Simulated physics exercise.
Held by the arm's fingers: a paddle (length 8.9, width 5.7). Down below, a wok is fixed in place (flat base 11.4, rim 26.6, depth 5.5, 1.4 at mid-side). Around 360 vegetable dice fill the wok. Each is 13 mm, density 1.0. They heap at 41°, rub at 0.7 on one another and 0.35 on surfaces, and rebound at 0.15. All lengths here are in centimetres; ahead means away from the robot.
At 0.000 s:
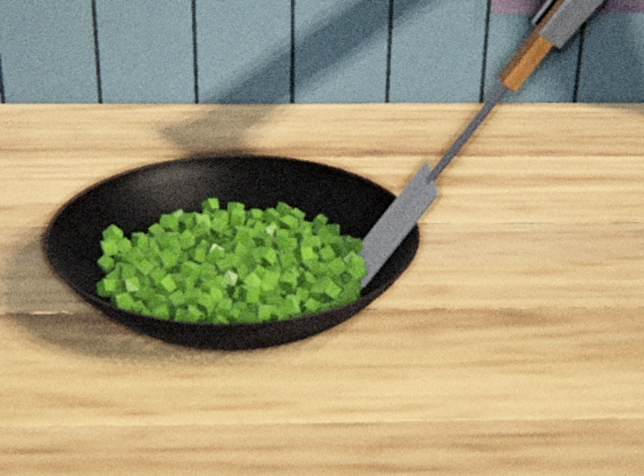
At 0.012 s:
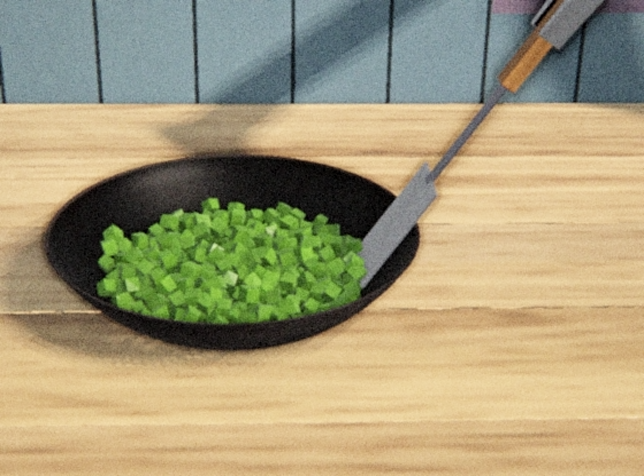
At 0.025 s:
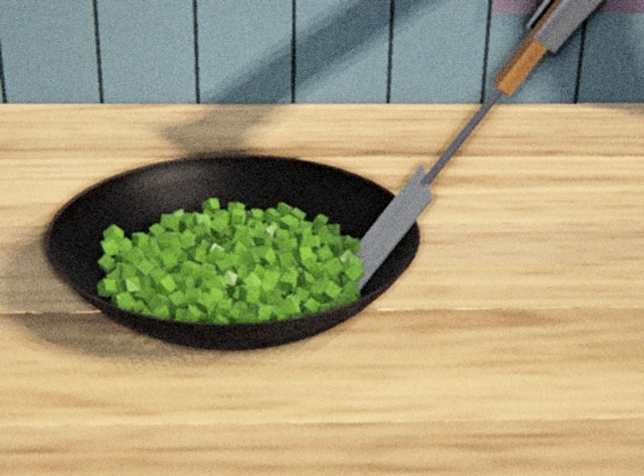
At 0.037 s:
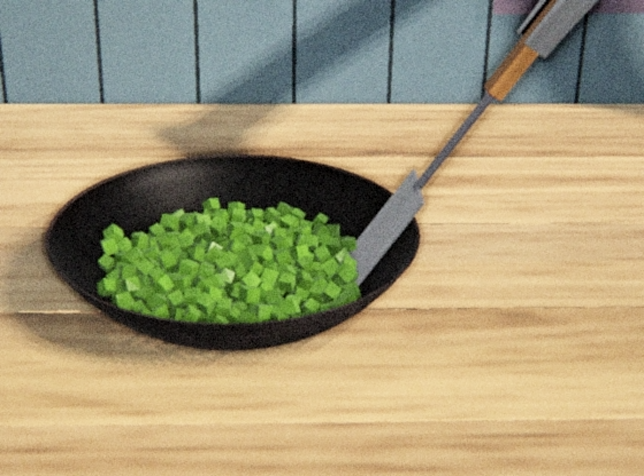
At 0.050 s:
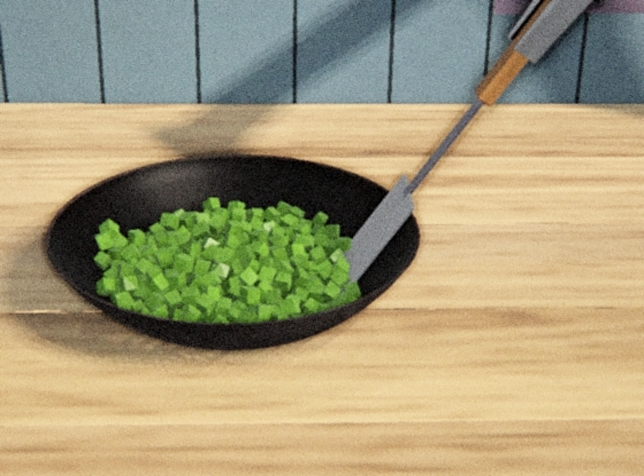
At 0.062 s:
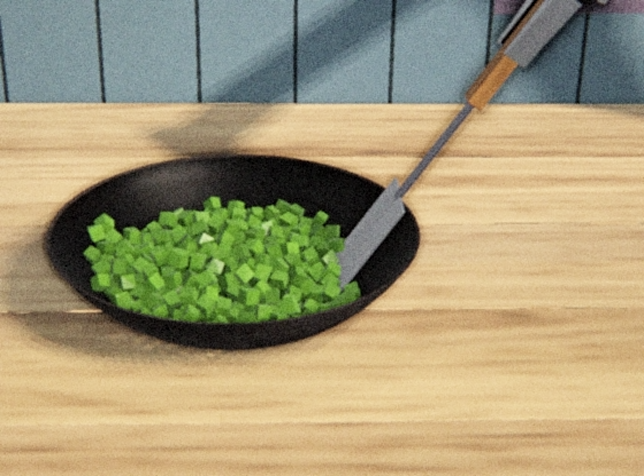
A robot arm, only partly visible at the upper right, holds a grey spatula with an orange-brown section over a light wooden counter, seen from slightly above against blue-grey panelling. A black wok left of centre holds a heap of bright green diced vegetables, the blade resting at its right side. The spatula slides slowly leftward and slightly down, nudging the cubes a little left, while the wok and camera stay still.
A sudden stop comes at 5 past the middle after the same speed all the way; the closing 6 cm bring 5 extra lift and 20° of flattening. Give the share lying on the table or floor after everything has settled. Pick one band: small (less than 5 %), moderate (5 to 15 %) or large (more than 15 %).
Small.
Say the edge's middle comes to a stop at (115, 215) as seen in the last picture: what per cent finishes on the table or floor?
I'd put it near 20 per cent.
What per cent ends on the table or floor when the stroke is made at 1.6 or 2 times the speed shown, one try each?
Roughly 5 percent for the first try, 10 percent for the second.
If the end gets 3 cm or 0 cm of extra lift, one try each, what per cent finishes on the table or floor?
5 and 5 per cent.
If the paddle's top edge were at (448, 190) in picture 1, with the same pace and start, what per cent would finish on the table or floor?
Some 5 per cent.
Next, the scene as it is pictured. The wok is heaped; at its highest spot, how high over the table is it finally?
It reaches about 7.0 cm.
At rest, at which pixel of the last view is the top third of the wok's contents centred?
Roughly (119, 239).
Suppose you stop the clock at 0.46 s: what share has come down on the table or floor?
About 2 per cent.
By 0.14 s, sloping 56°, highest piece 6 above the table; 365 in the wok.
By 0.22 s, sloping 47°, highest piece 7 above the table; 360 in the wok, 5 on the blade or in flight.
By 0.46 s, sloping 36°, highest piece 7 above the table; 356 in the wok, 9 on the table or floor.
By 1.51 s, sloping 36°, highest piece 7 above the table; 356 in the wok, 9 on the table or floor.
Final count, 356 in the wok, 9 on the table or floor. That is 2 % on the table or floor.
